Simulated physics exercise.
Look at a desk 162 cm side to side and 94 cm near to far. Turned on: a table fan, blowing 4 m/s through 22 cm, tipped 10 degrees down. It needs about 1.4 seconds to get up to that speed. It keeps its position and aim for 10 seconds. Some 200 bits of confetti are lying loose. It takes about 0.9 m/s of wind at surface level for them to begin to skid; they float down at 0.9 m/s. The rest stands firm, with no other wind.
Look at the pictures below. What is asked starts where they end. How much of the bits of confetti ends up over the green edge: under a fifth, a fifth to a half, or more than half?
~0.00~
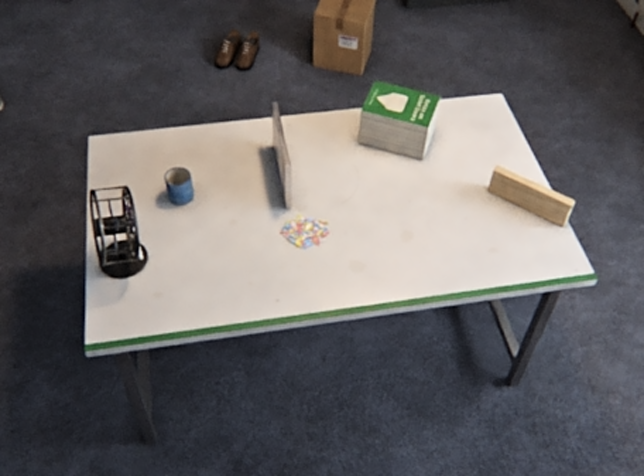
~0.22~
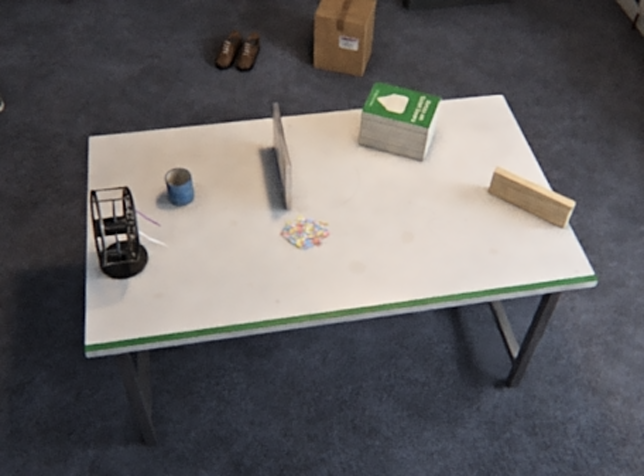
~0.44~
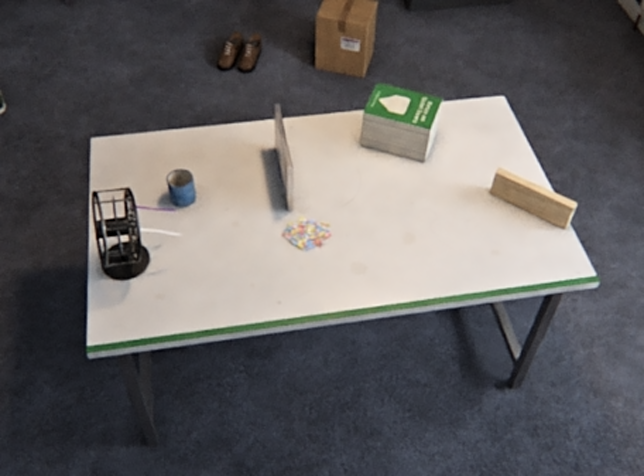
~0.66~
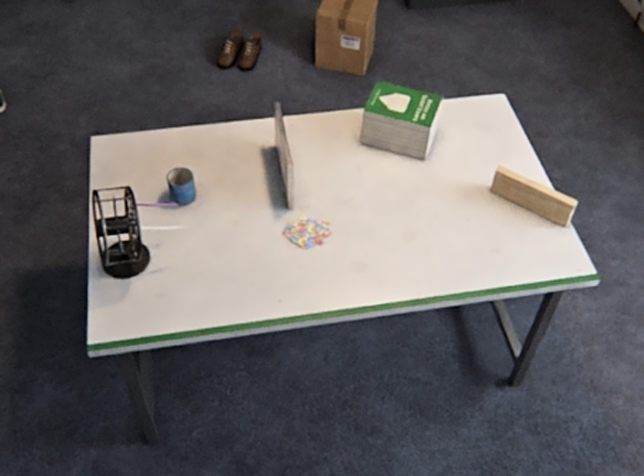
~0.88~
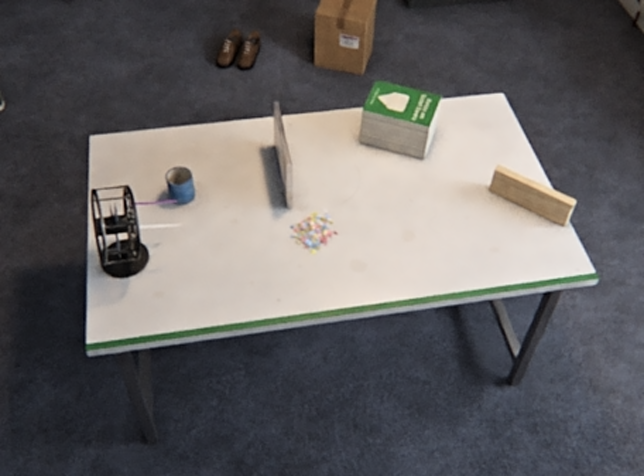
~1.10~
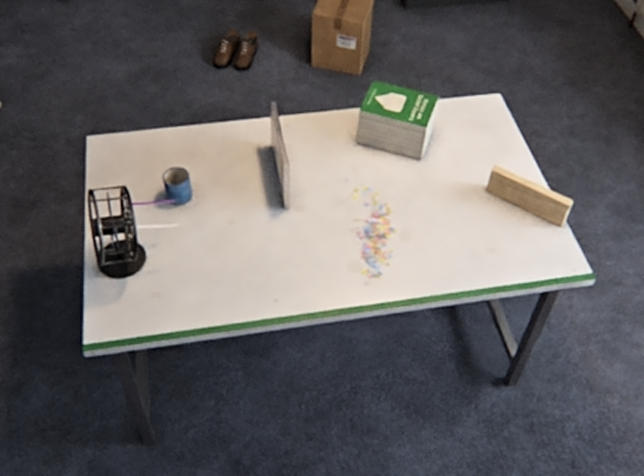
A fifth to a half.
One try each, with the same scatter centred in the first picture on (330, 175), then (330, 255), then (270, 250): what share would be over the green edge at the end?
In turn: 0 per cent, 100 per cent, 90 per cent.
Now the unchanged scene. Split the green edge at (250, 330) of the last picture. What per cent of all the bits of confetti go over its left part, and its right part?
Roughly 0 % cross the left stretch, and around 30 % the right stretch.
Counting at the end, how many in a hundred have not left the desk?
Estimate: Close to 5 percent.
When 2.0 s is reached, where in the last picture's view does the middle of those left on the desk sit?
Their middle sits roughly at (455, 149) in the last view.
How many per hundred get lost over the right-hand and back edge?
I'd put it near 60 percent on the right-hand side and close to 0 percent at the back.
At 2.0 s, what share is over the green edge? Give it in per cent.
I'd say near 40 per cent by then.
After 2.0 s, 46 % are on the move or not yet settled, 37 % are over the green edge; the middle of those still in play is near (473, 144).
After 3.2 s, 18 % are on the move or not yet settled, 37 % are over the green edge; the middle of those still in play is near (442, 153).
After 5.5 s, 10 % are on the move or not yet settled, 37 % are over the green edge.
After 10.0 s, at the end, 37 % are over the green edge.
